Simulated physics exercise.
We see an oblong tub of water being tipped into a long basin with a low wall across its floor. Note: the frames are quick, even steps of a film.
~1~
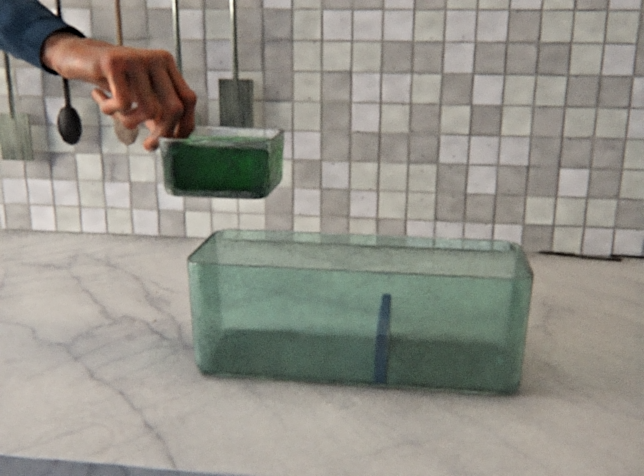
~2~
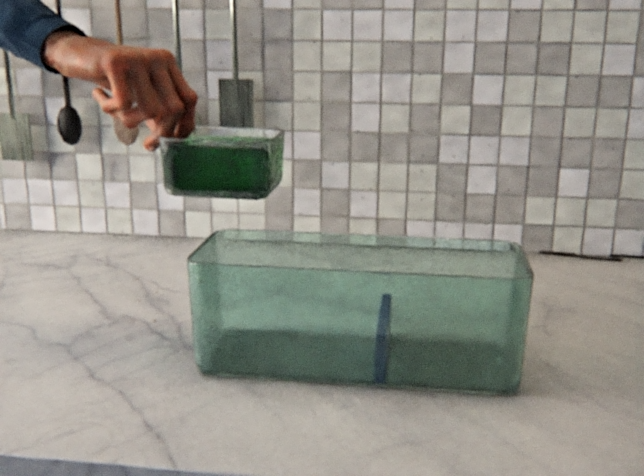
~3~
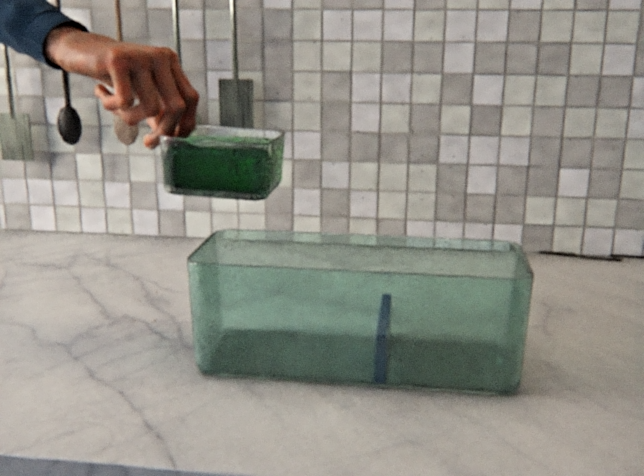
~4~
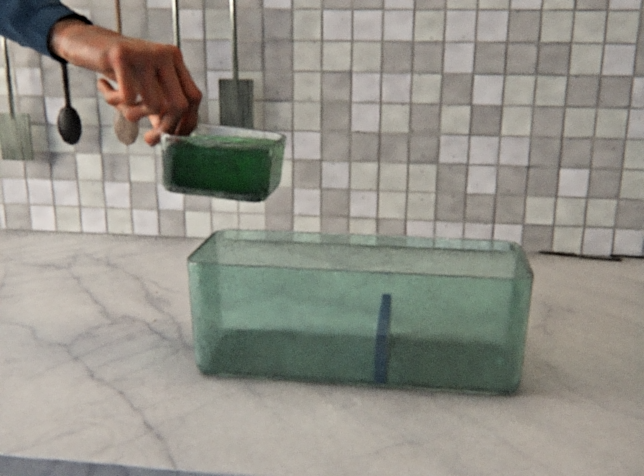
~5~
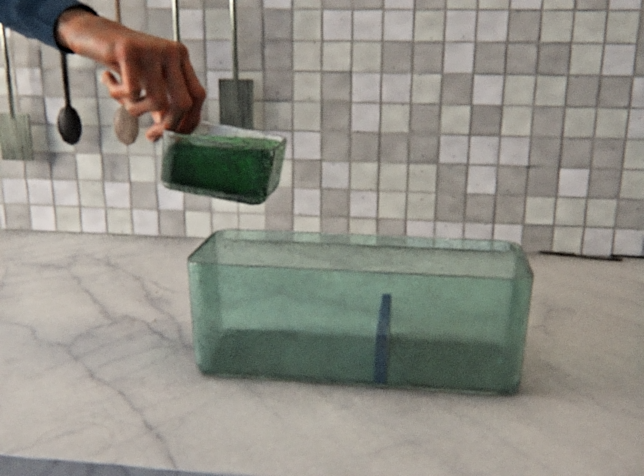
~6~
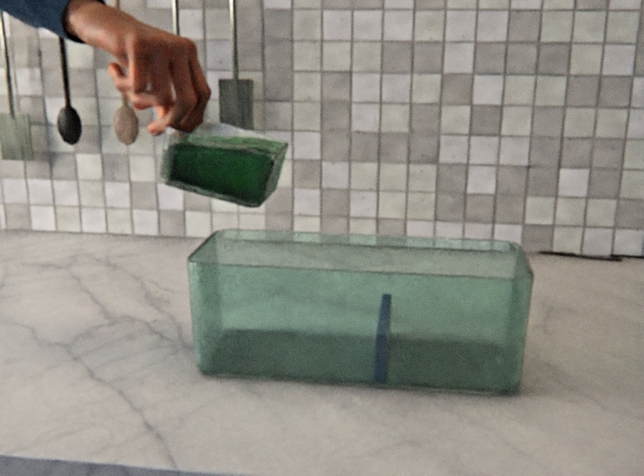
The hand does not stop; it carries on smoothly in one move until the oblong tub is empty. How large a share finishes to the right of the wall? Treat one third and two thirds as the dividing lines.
Beneath one third.
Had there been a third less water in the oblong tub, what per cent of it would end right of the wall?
Close to 0 per cent, more or less.
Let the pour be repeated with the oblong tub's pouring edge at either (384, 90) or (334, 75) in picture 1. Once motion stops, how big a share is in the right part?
About 90 % the first time, about 70 % the second.
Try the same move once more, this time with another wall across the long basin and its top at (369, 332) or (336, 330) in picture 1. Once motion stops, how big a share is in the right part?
Estimated: 10 % first, 55 % second.
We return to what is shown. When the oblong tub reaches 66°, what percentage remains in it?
Around 45 in a hundred has not poured out yet.
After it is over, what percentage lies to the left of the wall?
Some 100 per cent.
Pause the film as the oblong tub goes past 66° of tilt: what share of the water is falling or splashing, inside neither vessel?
I'd reckon some 30 per cent.
A moment on, the oblong tub is tipped part way and 44 per cent is still to pour, 25 is left of the wall and 0 right of it.
Next, the oblong tub is tipped on its side and 9 per cent is still to pour, 86 is left of the wall and 1 right of it.
Then the oblong tub is tipped on its side and 1 per cent is still to pour, 97 is left of the wall and 1 right of it.
Later the oblong tub is tipped on its side and 0 per cent is still to pour, 98 is left of the wall and 1 right of it.
Finally, 98 per cent lies left of the wall, 1 right of it and 0 outside.
